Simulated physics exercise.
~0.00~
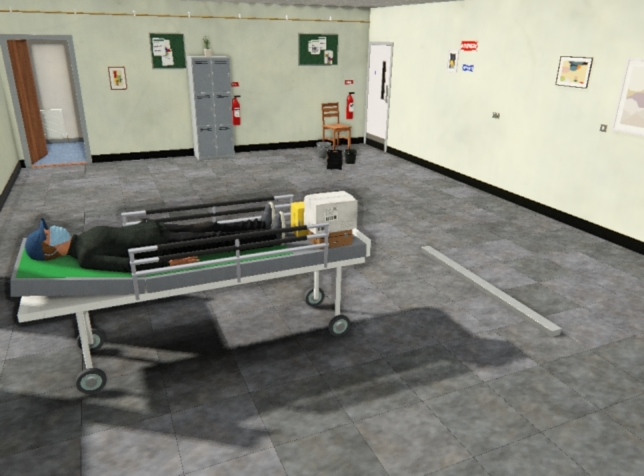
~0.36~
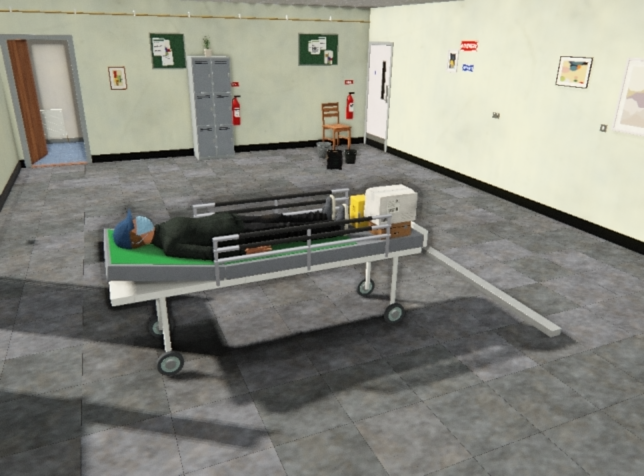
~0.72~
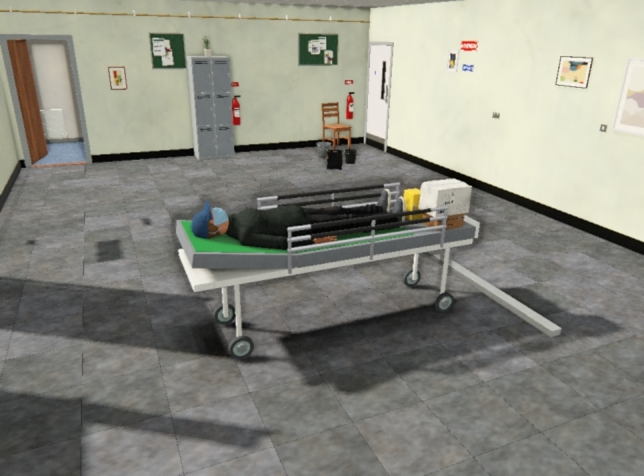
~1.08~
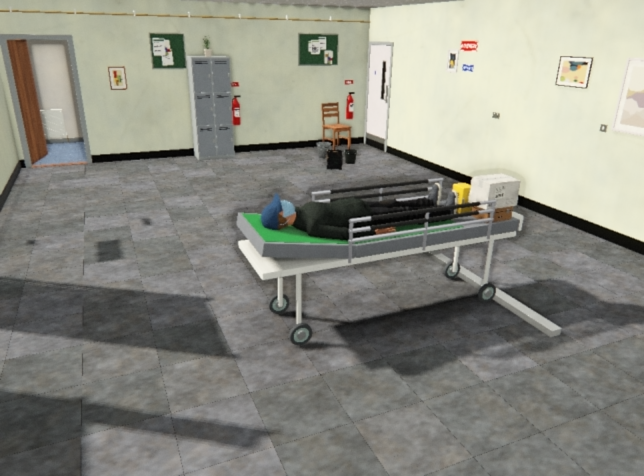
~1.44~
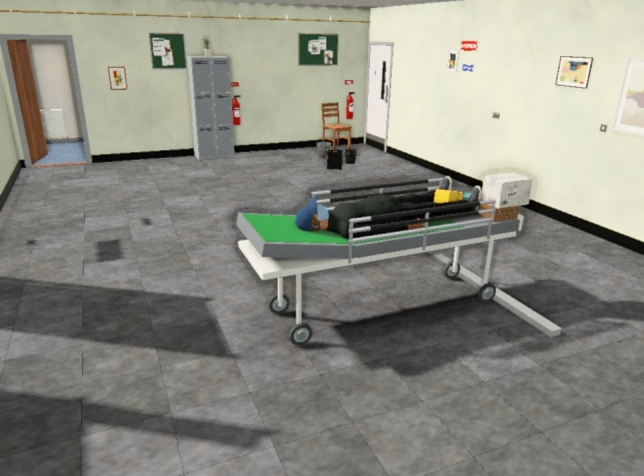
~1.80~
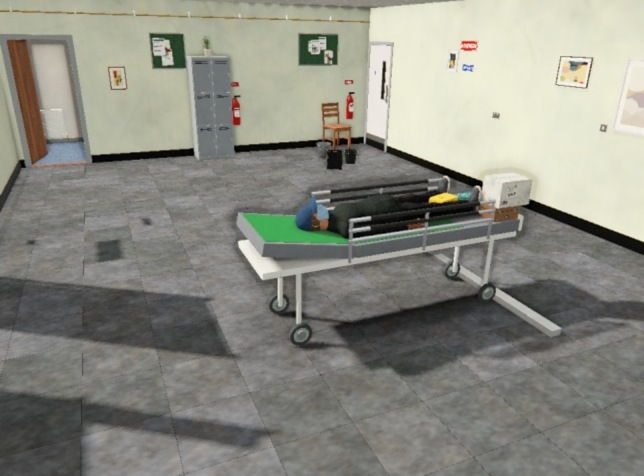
The clip shows a patient lying on a trolley rolling right until it stops at a sill on the floor; the patient slides toward the foot end and a yellow pump tips onto its side, while it, a white holdall, a brown case and a teal folder remain aboard.
